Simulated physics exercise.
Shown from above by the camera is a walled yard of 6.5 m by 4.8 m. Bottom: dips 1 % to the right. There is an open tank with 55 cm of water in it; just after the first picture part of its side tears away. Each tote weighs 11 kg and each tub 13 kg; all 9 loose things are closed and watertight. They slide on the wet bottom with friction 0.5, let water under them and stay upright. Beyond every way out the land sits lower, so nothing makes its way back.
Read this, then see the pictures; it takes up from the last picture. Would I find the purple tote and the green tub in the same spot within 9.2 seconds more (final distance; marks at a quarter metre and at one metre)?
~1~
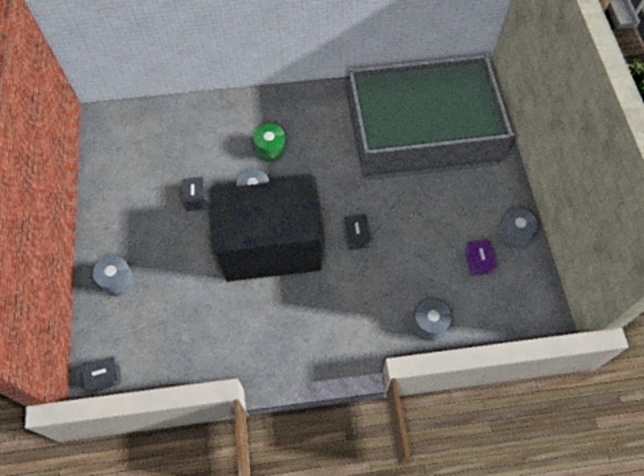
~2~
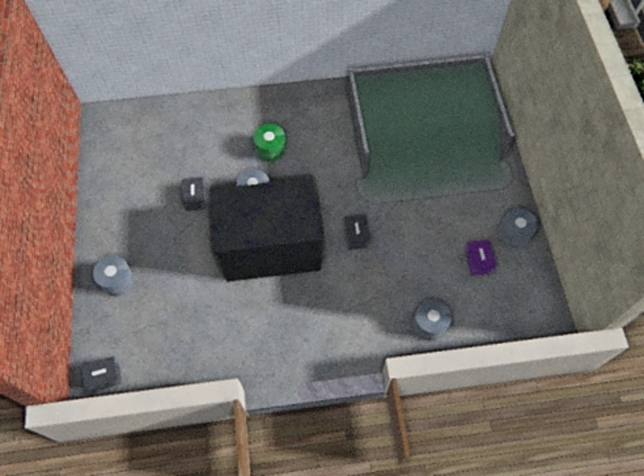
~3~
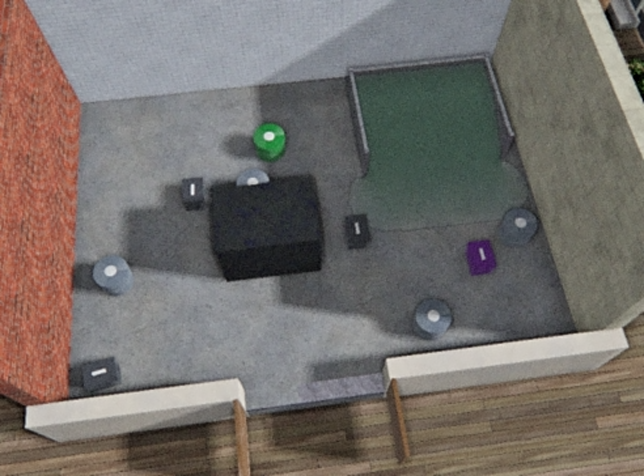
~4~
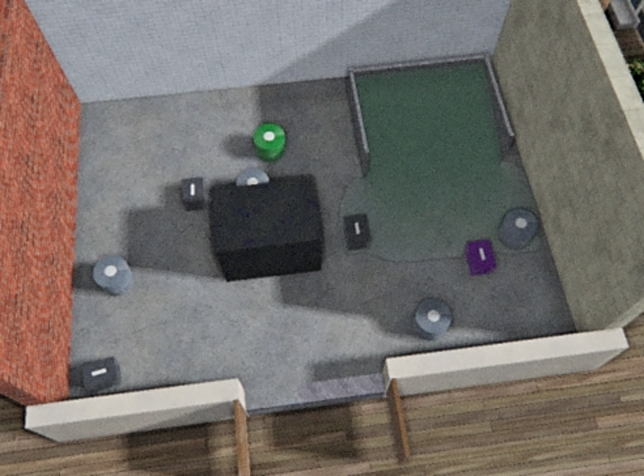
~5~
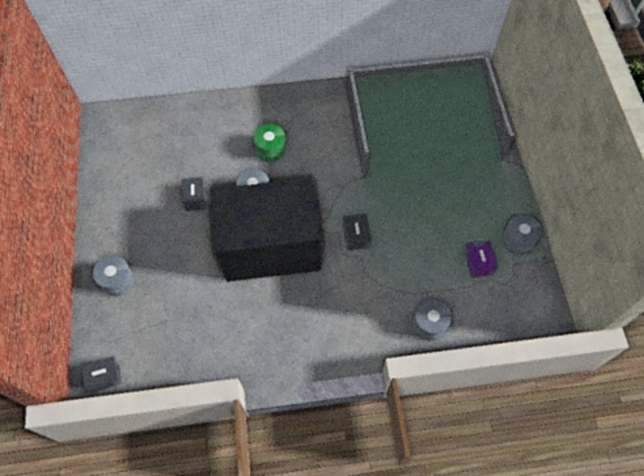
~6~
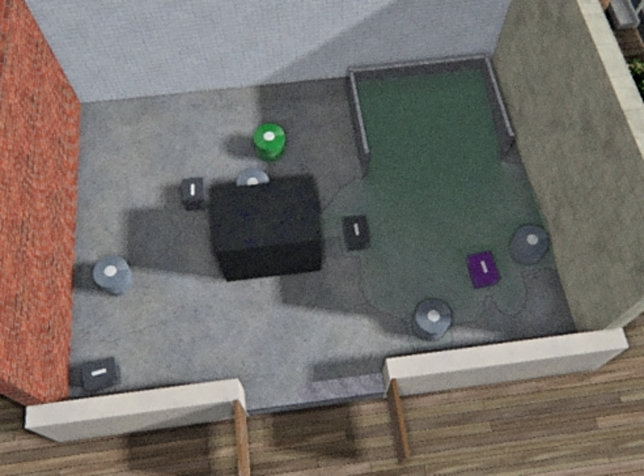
So the purple tote is moved a long way, and as for the green tub, it barely leaves its spot.
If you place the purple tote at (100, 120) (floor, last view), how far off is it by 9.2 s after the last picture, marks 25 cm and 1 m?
Short answer: It hardly moves.
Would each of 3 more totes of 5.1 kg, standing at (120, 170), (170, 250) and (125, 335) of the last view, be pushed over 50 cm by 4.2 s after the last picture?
Listed order gives within the limit, within the limit, within the limit.
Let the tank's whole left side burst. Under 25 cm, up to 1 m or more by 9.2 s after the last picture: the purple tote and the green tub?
The purple tote remains where it was; the green tub is swept a long way.
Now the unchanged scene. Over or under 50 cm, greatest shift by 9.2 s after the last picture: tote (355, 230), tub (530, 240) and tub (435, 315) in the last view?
In sequence - crossed the line; crossed the line; crossed the line.
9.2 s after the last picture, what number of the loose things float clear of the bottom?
Answer: 0.
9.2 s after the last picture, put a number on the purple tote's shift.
250 cm.
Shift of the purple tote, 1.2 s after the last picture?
It is about 100 cm out of place by then.
Then, 1.2 s after the last picture the purple tote is near (496, 316), 0.9 m from its start, afloat; the green tub is near (269, 136), 0.0 m from its start, aground; 0 of 9 are out; 3 afloat.
Then, 3.8 s after the last picture the purple tote is near (332, 273), 2.0 m from its start, afloat; the green tub is near (269, 136), 0.0 m from its start, aground; 0 of 9 are out; 2 afloat.
Then, 6.2 s after the last picture the purple tote is near (291, 287), 2.6 m from its start, aground; the green tub is near (269, 136), 0.0 m from its start, aground; 0 of 9 are out; 0 afloat.
Then, 9.2 s after the last picture the purple tote is near (291, 287), 2.6 m from its start, aground; the green tub is near (269, 136), 0.0 m from its start, aground; 0 of 9 are out; 0 afloat.
